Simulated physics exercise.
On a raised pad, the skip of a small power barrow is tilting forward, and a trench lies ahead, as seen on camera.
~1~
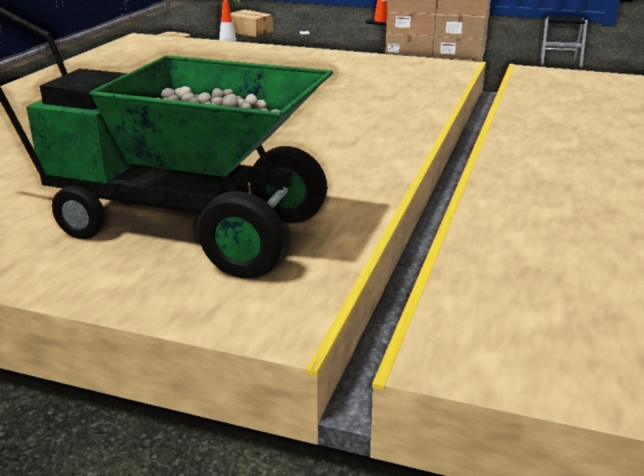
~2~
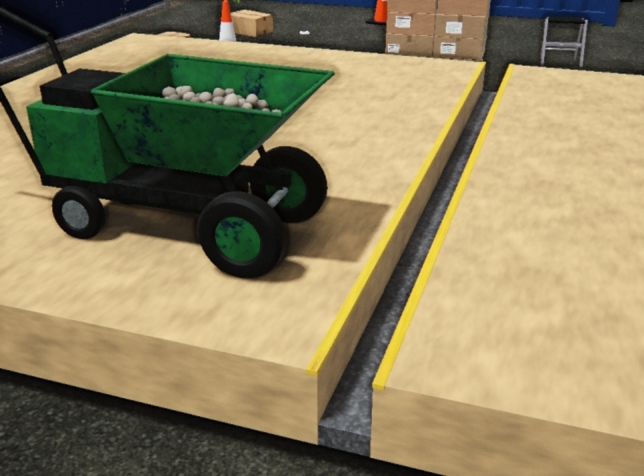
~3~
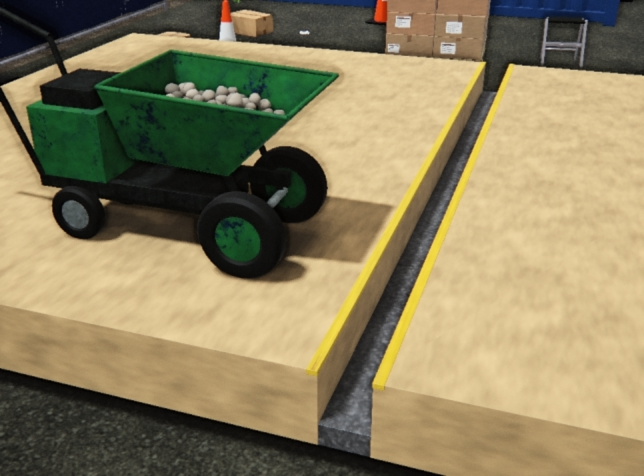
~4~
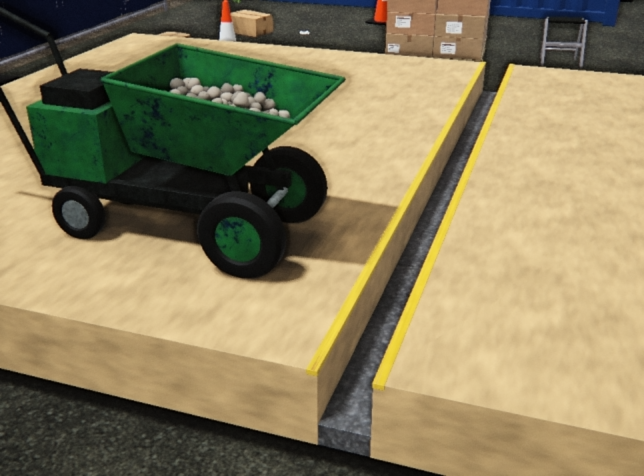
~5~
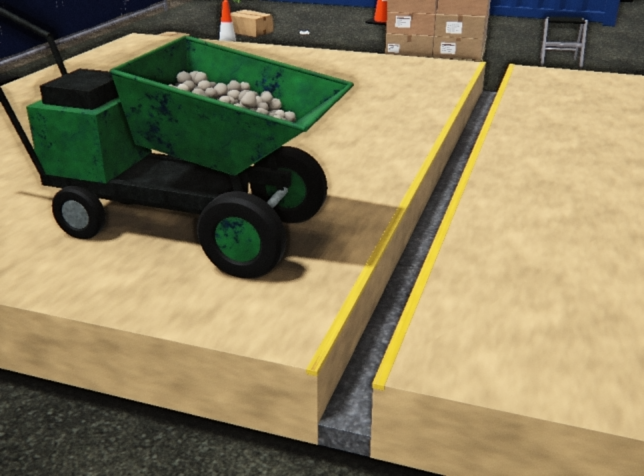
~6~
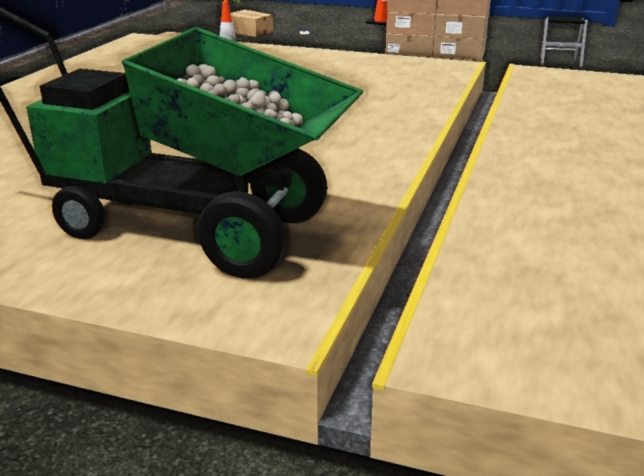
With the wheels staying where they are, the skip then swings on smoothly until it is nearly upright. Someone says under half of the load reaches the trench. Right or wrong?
Right.
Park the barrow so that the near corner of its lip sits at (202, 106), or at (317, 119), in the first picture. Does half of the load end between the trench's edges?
One after the other: The greater share and the lesser share.
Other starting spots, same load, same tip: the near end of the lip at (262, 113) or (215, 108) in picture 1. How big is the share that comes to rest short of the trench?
First spot: 0 %, second spot: 20 %.
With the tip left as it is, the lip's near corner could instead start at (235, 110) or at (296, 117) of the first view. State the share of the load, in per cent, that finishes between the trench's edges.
Around 90 % the first time and around 10 % the second.
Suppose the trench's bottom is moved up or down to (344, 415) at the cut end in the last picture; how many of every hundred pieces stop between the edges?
The share would be roughly 30 per cent.
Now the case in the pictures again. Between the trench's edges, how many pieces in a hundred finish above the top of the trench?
0 per cent or so.
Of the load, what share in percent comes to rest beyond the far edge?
It comes to 65 per cent or so.
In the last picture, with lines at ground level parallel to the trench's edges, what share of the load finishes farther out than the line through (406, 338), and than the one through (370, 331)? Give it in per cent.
In order: 60 percent, then 80 percent.
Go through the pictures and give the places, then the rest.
In the first frame, lip of the skip (281, 115), level; top of the load (188, 111), river pebbles; first edge of the trench (337, 324); far edge (399, 336), the trench under half as wide as the skip, and about as deep as wide.
In the second frame, lip of the skip (282, 116), level; top of the load (189, 110).
In the third frame, lip of the skip (287, 118), tipped barely; top of the load (192, 107).
In the fourth frame, lip of the skip (295, 123), tipped a little; top of the load (197, 104).
In the fifth frame, lip of the skip (305, 129), tipped a little; top of the load (191, 103).
In the sixth frame, lip of the skip (316, 138), tipped clearly; top of the load (199, 98); first edge of the trench (337, 324); far edge (399, 336).
Just after the last frame, skip tipped steeply; every one in the skip.
A moment on, skip tipped right over; the larger part in the skip; about a tenth in or heaped over the trench; about a tenth beyond it; just a few falling.
Further on, skip tipped right over; about a tenth in the skip; roughly a quarter in or heaped over the trench; roughly two thirds beyond it.
When it is over, skip tipped right over; roughly a third in or heaped over the trench; roughly two thirds beyond it.
